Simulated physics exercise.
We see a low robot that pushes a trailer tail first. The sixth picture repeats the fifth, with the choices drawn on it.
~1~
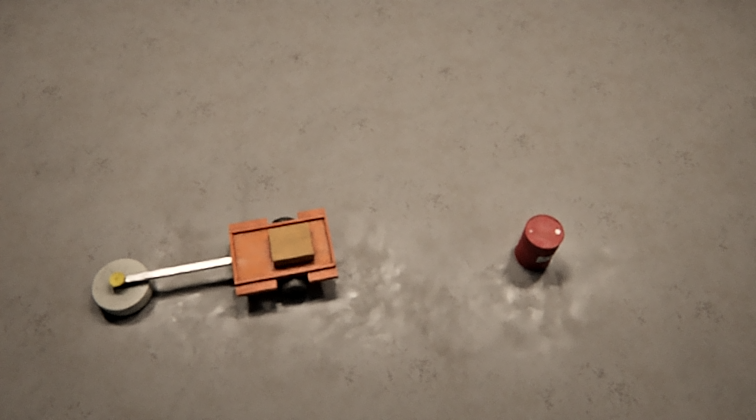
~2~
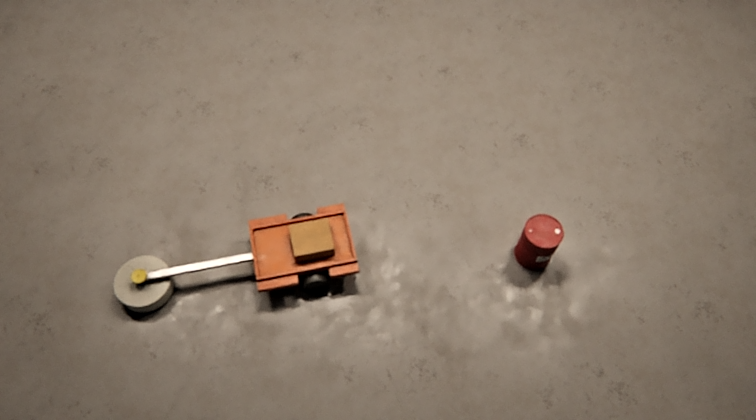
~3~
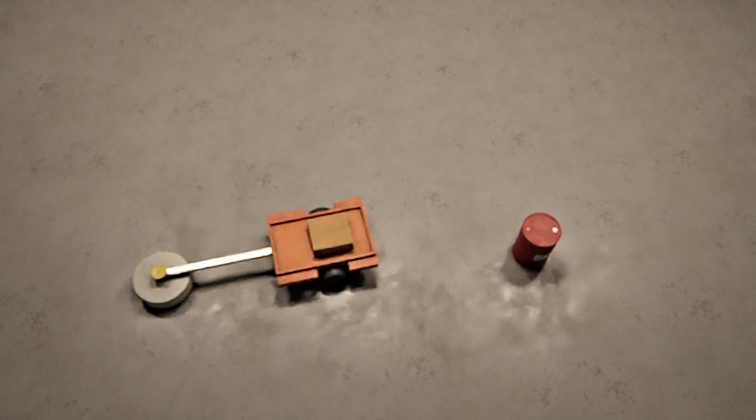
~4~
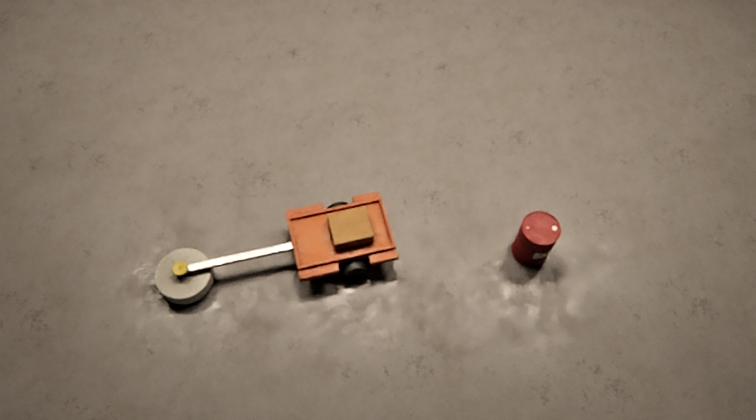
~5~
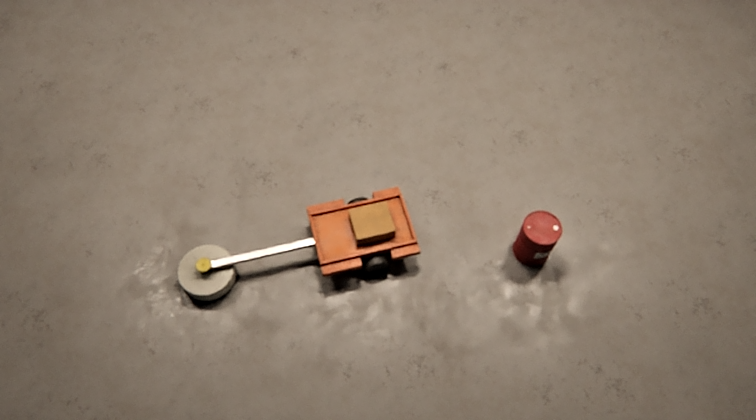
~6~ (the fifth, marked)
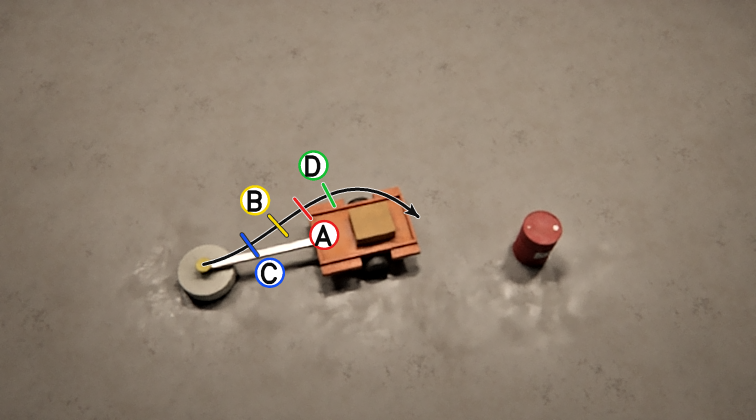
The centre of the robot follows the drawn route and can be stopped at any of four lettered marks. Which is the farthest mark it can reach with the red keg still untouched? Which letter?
All is well up to A.
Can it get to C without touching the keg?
Yes.
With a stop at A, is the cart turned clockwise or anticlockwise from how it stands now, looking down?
Clockwise.
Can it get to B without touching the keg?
Yes.
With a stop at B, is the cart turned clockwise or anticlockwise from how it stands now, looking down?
Clockwise.
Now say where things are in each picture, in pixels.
The first frame shows orange cart (282, 250); red keg (533, 254); robot (122, 285).
The second frame shows robot (143, 282); orange cart (303, 245); red keg (533, 254).
The third frame shows robot (162, 278); orange cart (321, 239); red keg (530, 253).
The fourth frame shows robot (184, 274); orange cart (341, 233); red keg (530, 251).
The fifth frame shows robot (207, 271); orange cart (362, 229); red keg (531, 250).
On the marked copy, A at (303, 209); B at (278, 226); C at (250, 245); D at (329, 195); the route from (203, 265) via (311, 204) to (418, 217).
Following A. Soon after the start, robot (246, 255), cart (401, 220).
Later, robot (277, 235), cart (432, 215).
In the end, robot (304, 216), cart (458, 214); nothing has been touched.
As for the rest, B is safe but short; C is safe but short; D is too far, the keg has been hit.
